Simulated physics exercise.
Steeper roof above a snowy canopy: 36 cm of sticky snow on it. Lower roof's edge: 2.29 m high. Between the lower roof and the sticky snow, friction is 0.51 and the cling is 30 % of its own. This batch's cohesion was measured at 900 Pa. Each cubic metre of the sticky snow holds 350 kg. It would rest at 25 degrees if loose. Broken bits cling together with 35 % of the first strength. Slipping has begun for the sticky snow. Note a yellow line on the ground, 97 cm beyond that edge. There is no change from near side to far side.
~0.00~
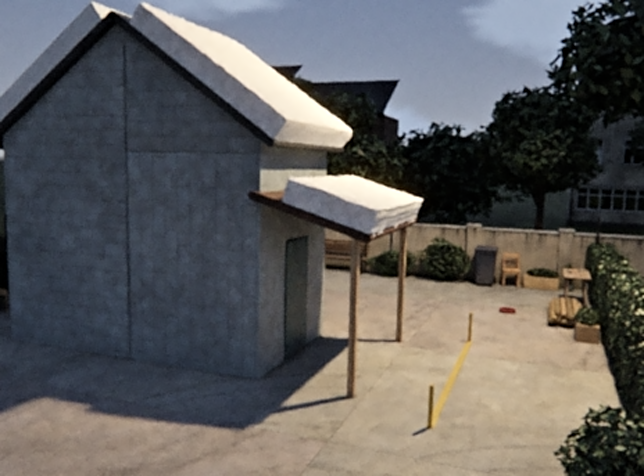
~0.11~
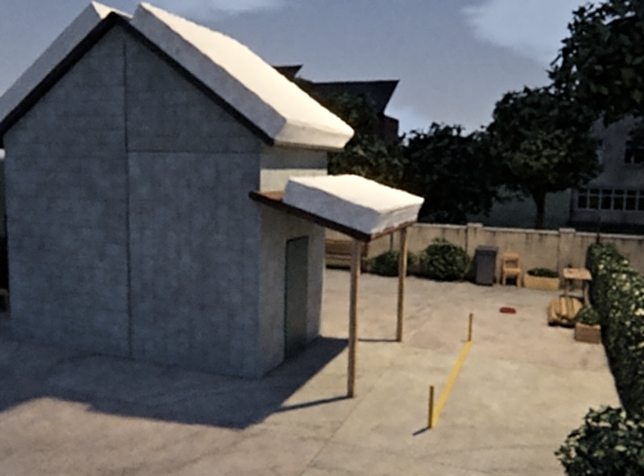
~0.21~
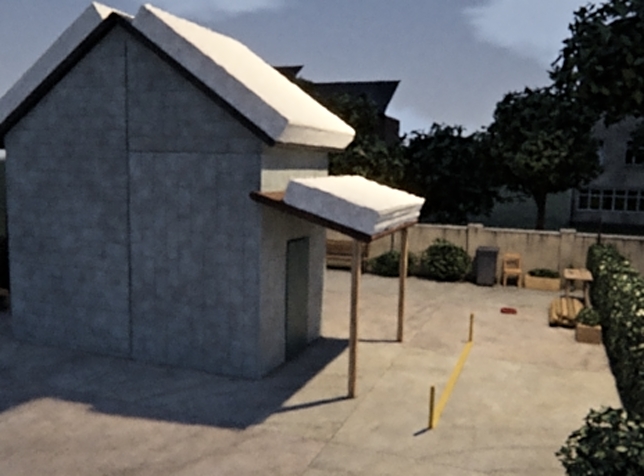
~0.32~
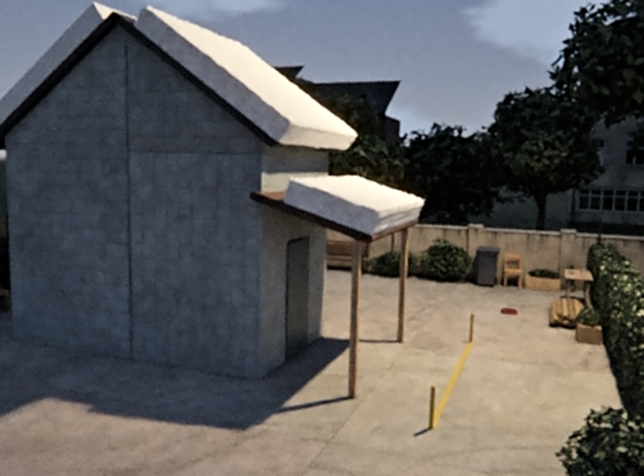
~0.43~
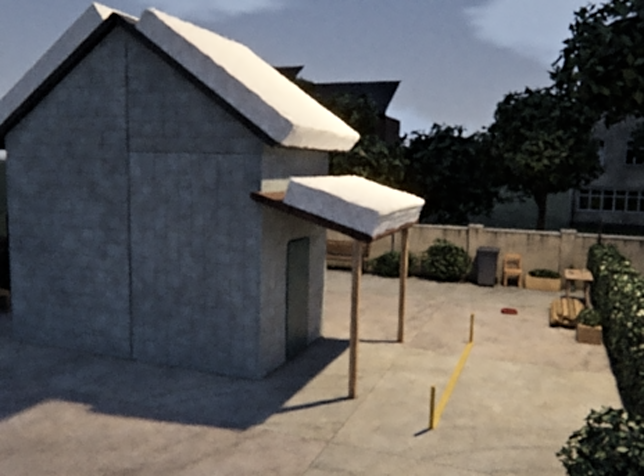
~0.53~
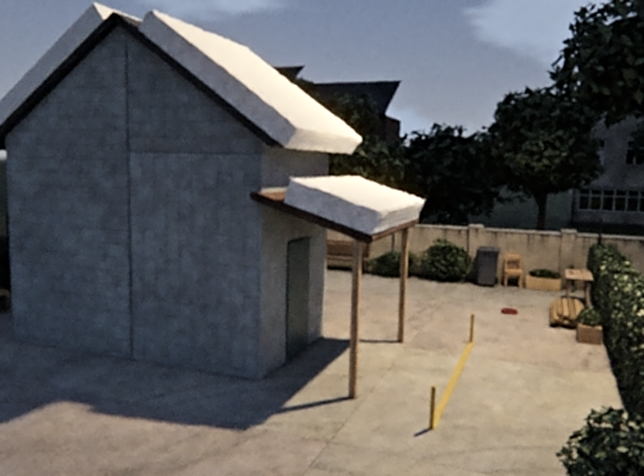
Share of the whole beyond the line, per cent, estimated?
Near 25 %.
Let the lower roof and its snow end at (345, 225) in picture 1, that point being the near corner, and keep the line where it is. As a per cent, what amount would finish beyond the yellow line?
That would be roughly 35 percent.
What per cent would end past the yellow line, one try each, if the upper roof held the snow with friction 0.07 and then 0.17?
About 65 % in the first try and about 60 % in the second.
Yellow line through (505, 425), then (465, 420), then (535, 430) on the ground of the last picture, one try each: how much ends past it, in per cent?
About 3 %, 14 %, 0 %.
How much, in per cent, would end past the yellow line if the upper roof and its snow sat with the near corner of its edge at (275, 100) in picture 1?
In that case some 50 per cent.
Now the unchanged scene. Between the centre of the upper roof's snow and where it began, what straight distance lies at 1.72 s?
I'd say close to 1.8 m.
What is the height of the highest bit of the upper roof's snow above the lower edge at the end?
0.9 m or so.
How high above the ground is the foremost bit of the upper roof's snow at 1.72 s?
I'd say around 2.8 metres.
By 1.07 s, none is below the lower edge and 0 % is past the line.
By 1.72 s, none is below the lower edge and 0 % is past the line.
By 2.36 s, 9 % is below the lower edge and 0 % is past the line.
By 3.00 s, 37 % is below the lower edge and 12 % is past the line.
By 5.00 s, at the end, 58 % is below the lower edge and 25 % is past the line.
